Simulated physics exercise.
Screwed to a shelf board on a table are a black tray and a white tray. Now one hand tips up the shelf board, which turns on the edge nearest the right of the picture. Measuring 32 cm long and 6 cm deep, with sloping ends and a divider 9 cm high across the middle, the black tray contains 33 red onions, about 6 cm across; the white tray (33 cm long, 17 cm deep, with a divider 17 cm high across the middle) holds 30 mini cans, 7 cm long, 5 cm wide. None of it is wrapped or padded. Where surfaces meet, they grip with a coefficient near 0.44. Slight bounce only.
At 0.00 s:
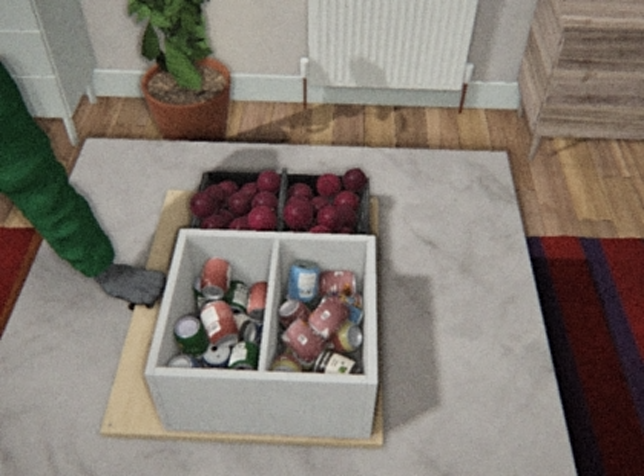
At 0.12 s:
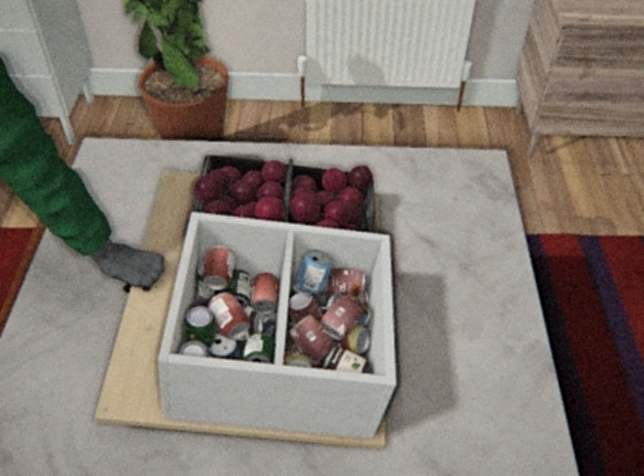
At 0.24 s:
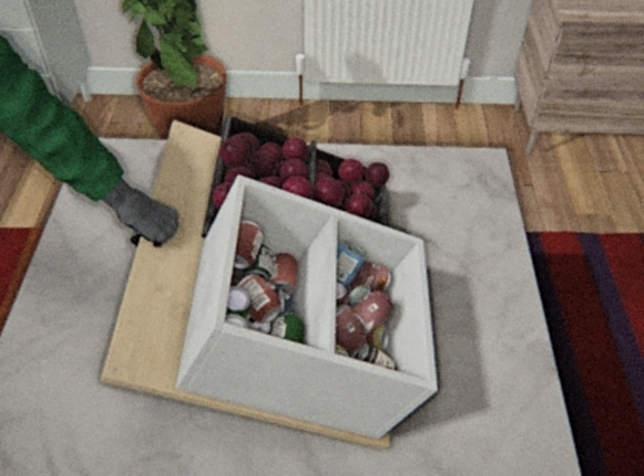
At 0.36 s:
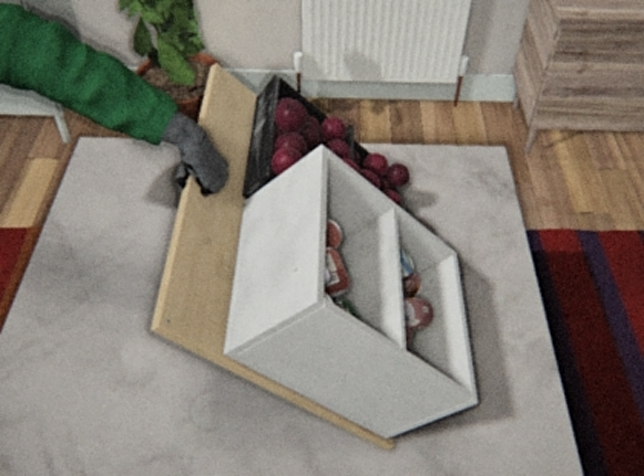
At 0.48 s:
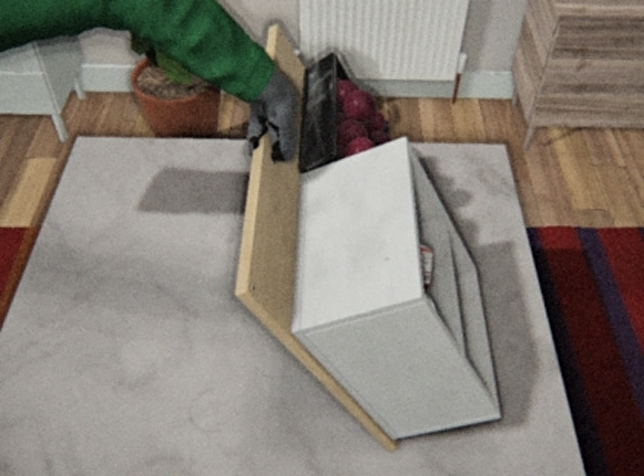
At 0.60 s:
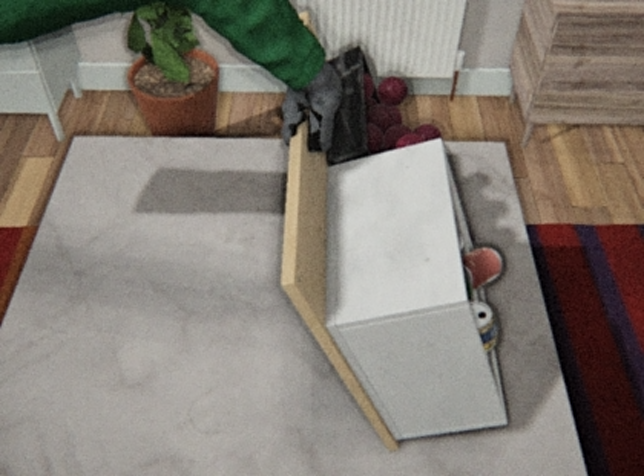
On a table, a gloved hand lifted the left side of a board holding a black tray of red onions and a white tray of cans, tilting it steeply rightward until some cans slid out.
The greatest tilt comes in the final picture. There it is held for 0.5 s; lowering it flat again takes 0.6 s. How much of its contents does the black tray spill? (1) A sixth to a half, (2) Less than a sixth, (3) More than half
The answer is 1.
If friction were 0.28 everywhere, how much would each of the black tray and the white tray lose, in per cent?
Black tray 30, white tray 10 per cent.
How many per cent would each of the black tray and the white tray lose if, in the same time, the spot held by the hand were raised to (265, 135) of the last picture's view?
Black tray 30%, white tray 0%.
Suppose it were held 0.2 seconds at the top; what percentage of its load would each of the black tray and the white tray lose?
Black tray: 40%, white tray: 10%.
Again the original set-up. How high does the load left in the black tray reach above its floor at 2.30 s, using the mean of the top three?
Roughly 10 centimetres.
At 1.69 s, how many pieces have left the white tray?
White tray: Roughly 3 out by then.
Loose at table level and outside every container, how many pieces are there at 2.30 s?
Some 10 in number.
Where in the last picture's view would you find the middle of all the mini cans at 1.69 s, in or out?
Centre: Around (307, 345) px.
After 0.87 s, tilt 70°; 11 of 33 out of the black tray and 3 of 30 out of the white tray.
After 1.21 s, tilt 64°; 11 of 33 out of the black tray and 3 of 30 out of the white tray.
After 1.69 s, tilt 0°; 11 of 33 out of the black tray and 3 of 30 out of the white tray.
Final count (at 2.30 s), 11 of 33 out of the black tray and 3 of 30 out of the white tray. Asked share, 11 of 33, 33 per cent.
